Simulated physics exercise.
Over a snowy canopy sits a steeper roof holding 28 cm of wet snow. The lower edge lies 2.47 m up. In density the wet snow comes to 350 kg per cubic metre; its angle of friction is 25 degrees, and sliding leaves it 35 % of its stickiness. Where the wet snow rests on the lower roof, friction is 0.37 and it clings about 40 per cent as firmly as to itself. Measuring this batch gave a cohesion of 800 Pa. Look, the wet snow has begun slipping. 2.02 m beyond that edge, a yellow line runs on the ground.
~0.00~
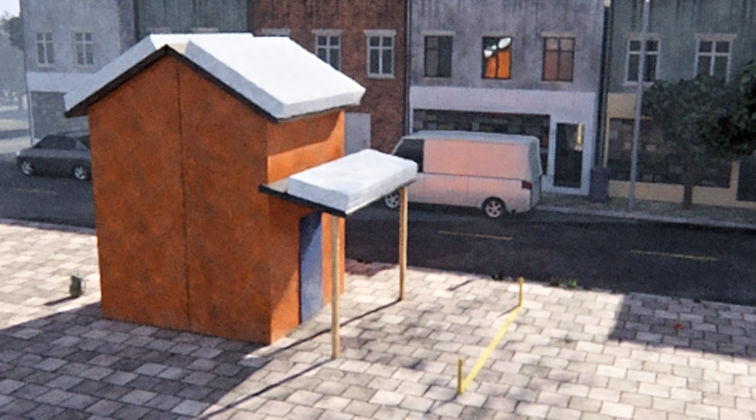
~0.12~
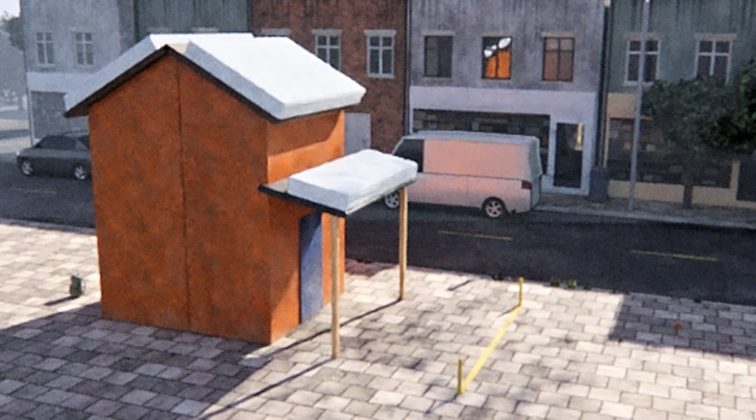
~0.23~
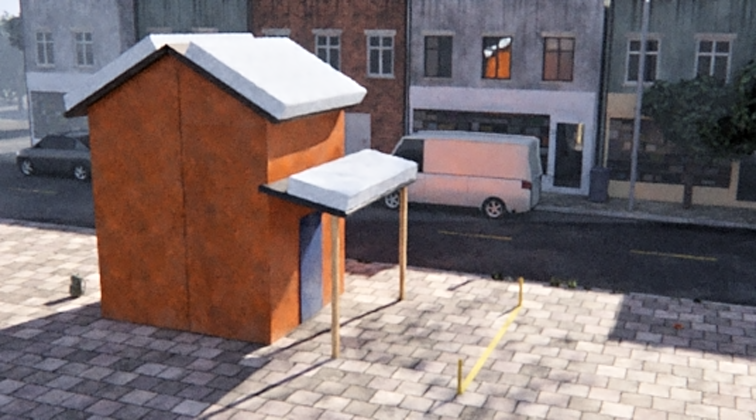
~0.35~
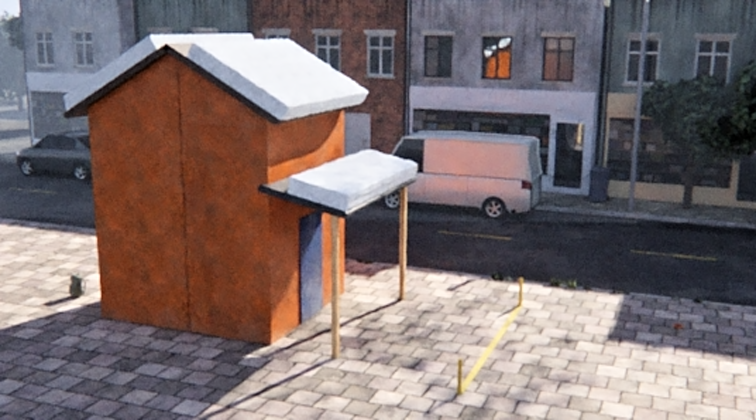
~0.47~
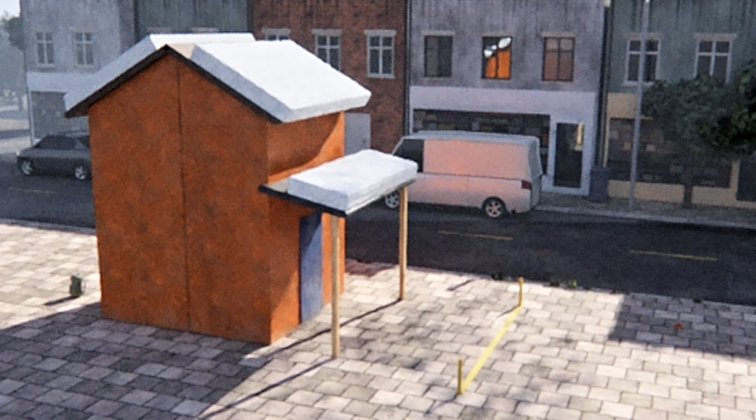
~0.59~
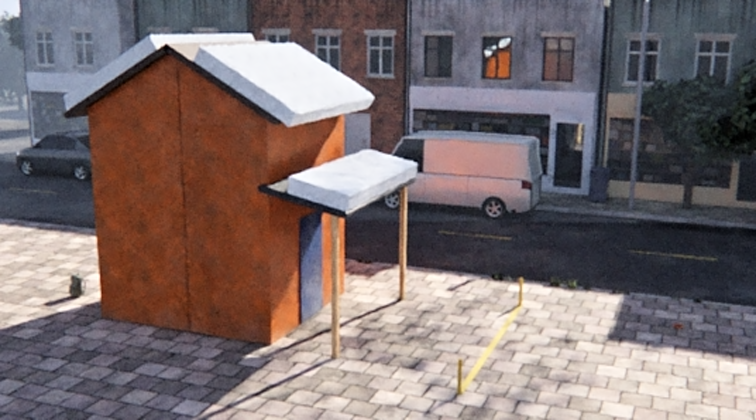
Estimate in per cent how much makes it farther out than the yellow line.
Roughly 11 per cent makes it past the line.
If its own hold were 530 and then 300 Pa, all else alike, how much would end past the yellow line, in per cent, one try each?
In turn about 20 %, 25 %.
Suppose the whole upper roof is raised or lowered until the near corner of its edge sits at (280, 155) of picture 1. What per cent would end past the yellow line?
Roughly 0 per cent.
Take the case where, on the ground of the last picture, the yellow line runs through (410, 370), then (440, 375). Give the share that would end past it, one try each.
I'd say near 40 percent the first time, near 20 percent the second.
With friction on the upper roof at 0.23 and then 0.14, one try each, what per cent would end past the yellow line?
I'd expect around 25 percent, then around 30 percent.
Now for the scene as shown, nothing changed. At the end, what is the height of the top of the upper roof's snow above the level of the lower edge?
It ends up some 0.6 m higher than the lower edge.
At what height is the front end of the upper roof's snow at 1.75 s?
Somewhere around 2.6 metres, I'd say.
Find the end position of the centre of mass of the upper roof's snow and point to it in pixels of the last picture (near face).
Estimated pixel: (417, 344).
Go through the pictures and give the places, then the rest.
Leading edge of the wet snow at (279, 107), in the first frame.
Leading edge of the wet snow at (280, 108), its middle shifted 9 mm, in the second frame.
Leading edge of the wet snow at (281, 108), its middle shifted 3.3 cm, 2 % of it past the upper edge, in one piece, in the third frame.
Leading edge of the wet snow at (283, 110), its middle shifted 7.7 cm, 4 % of it past the upper edge, in one piece, in the fourth frame.
Leading edge of the wet snow at (286, 112), its middle shifted 14 cm, 7 % of it past the upper edge, in one piece, in the fifth frame.
Leading edge of the wet snow at (291, 112), its middle shifted 23 cm, 12 % of it past the upper edge, in one piece, in the sixth frame.
After 1.12 s, none is below the lower edge and 0 % is past the line.
After 1.75 s, none is below the lower edge and 0 % is past the line.
After 2.37 s, 53 % is below the lower edge and 0 % is past the line.
After 3.00 s, 69 % is below the lower edge and 11 % is past the line.
After 3.80 s, at the end, 69 % is below the lower edge and 11 % is past the line.
